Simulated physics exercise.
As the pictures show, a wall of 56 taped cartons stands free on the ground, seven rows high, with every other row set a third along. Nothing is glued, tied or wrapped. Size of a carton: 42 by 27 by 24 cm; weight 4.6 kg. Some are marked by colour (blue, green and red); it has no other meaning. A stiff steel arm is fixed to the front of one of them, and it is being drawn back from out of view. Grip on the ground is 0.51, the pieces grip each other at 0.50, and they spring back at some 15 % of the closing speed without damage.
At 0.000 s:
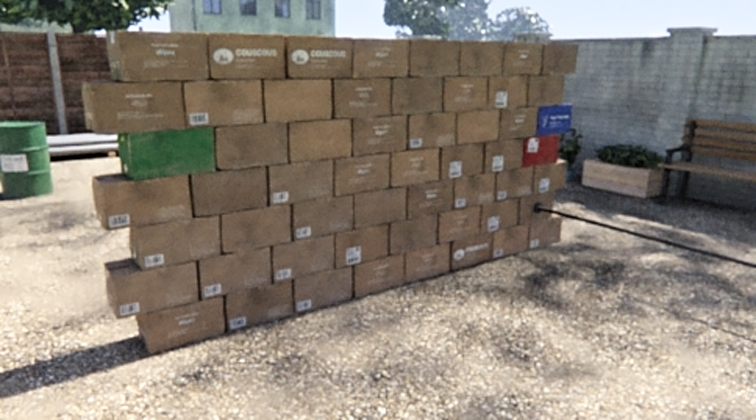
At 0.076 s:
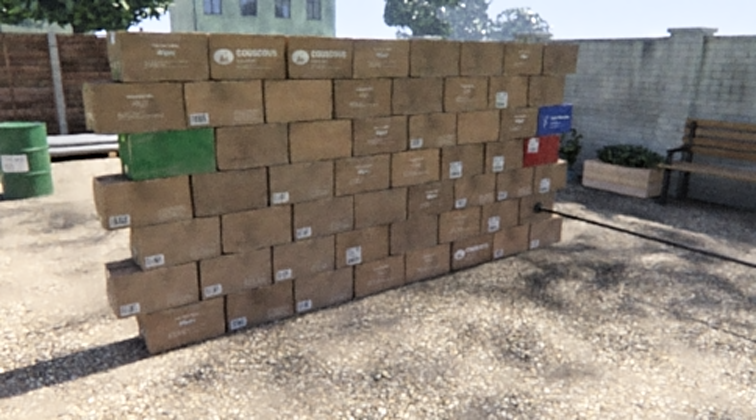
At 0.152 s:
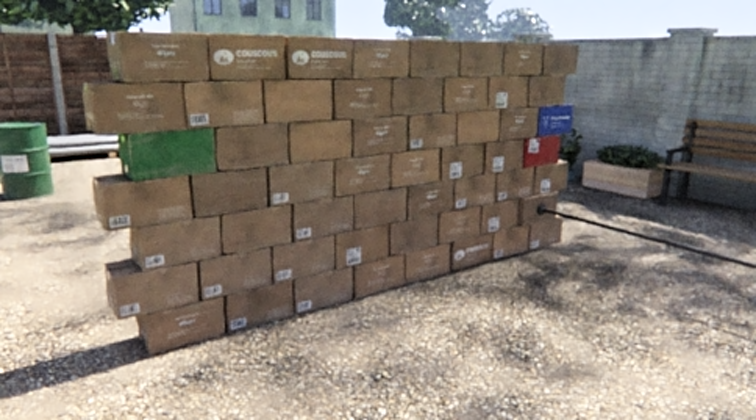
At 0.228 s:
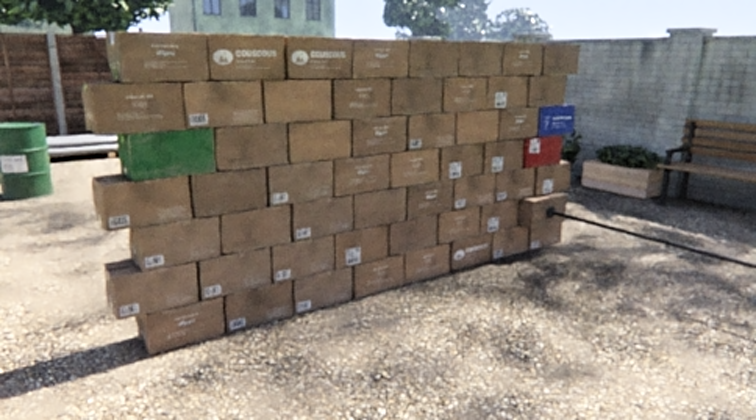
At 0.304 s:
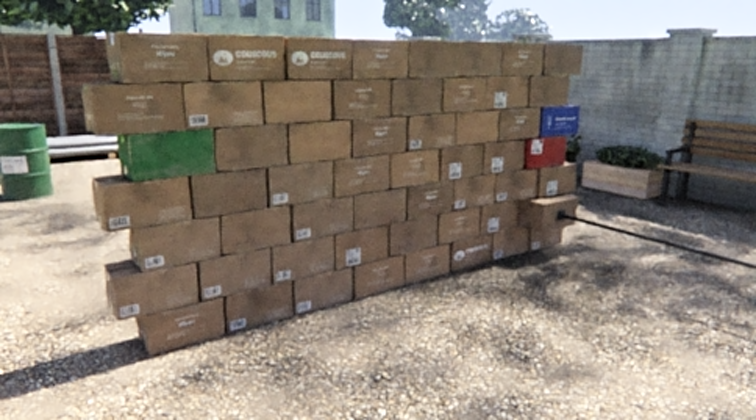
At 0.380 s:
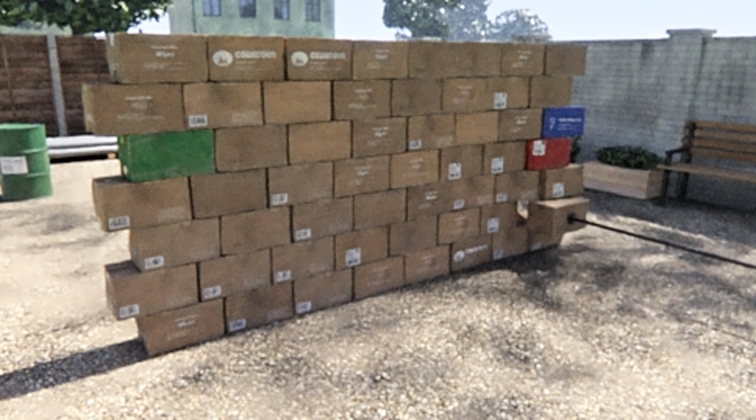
In a gravel yard, a thin dark line drew one carton out of the right end of a stacked cardboard wall, and the red and blue boxes above it shifted slightly to the right.
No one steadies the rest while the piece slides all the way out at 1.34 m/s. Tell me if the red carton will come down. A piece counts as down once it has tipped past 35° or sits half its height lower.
That carton comes down.
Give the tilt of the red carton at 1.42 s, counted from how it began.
Roughly 30°.
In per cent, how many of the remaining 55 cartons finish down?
Near 15 per cent.
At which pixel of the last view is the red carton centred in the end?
Around (517, 225).
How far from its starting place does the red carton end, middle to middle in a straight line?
About 75 cm.
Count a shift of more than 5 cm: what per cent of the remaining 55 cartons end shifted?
It is 15 per cent.
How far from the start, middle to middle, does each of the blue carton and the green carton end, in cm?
Moved: Blue 100, green 0.
Around 1.42 s, 4 of the 55 other cartons down; red carton tipped 28°; blue carton tipped 28°, 16 cm lower.
Around 2.22 s, 8 of the 55 other cartons down; red carton on its side; blue carton on its side.
Finally (3.7 s), 9 of the 55 other cartons down; red carton on its side; blue carton on its side; green carton unmoved. Seen by the last camera, middles, red carton near (517, 225), blue carton near (570, 226).
